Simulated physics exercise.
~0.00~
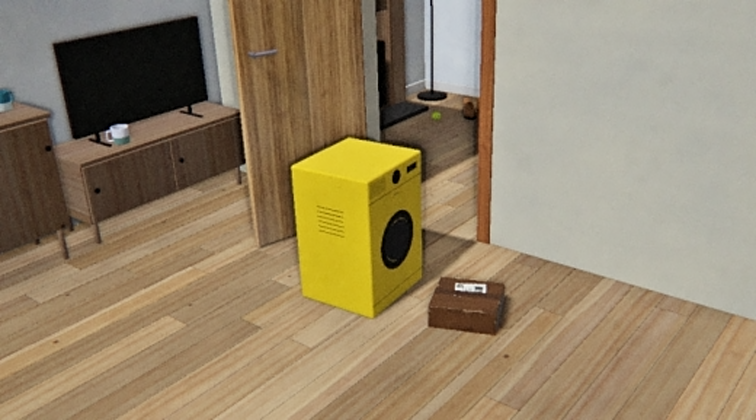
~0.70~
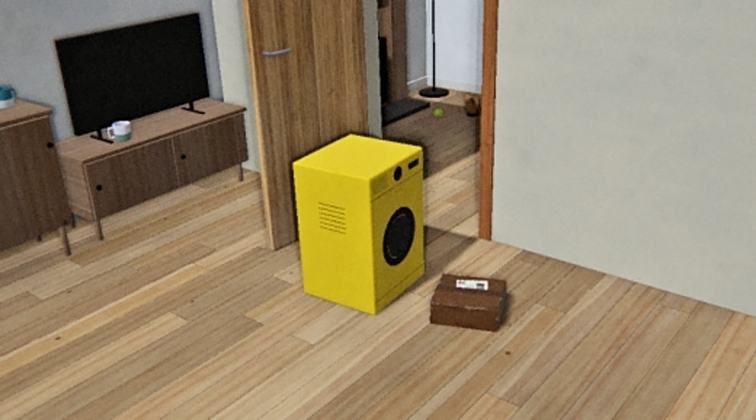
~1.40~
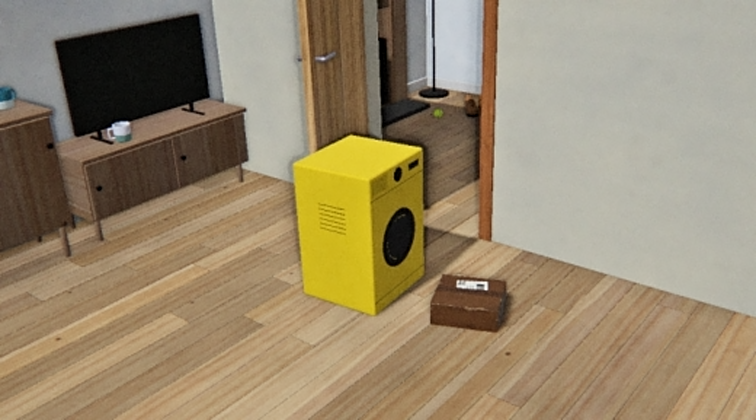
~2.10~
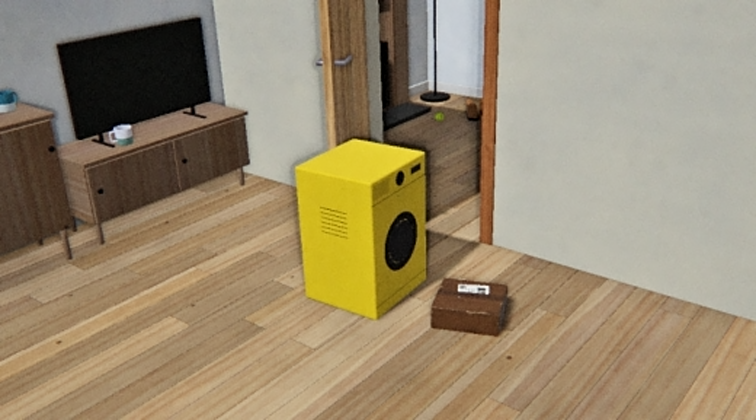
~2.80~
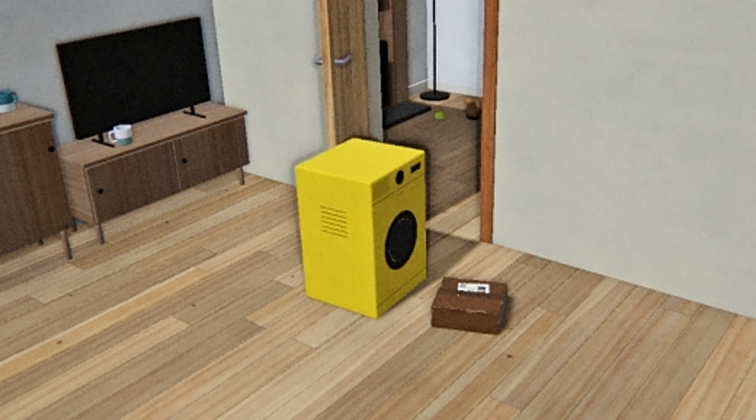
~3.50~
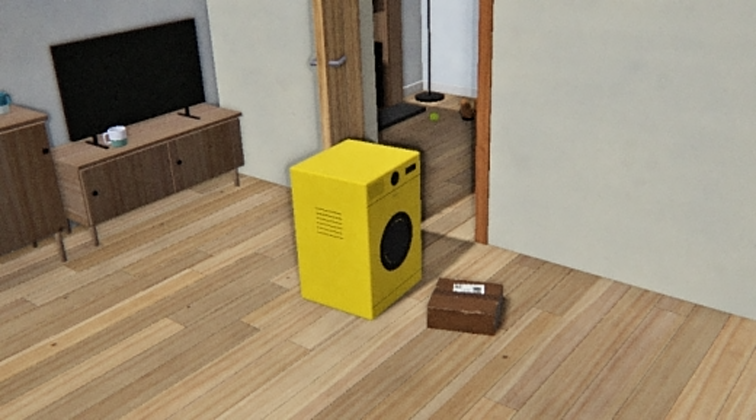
In a living room with a wooden floor, a wooden door swung slowly toward closing behind a yellow washing machine, with a brown parcel beside it, then stopped partway and stayed open, while the machine and parcel stayed put.
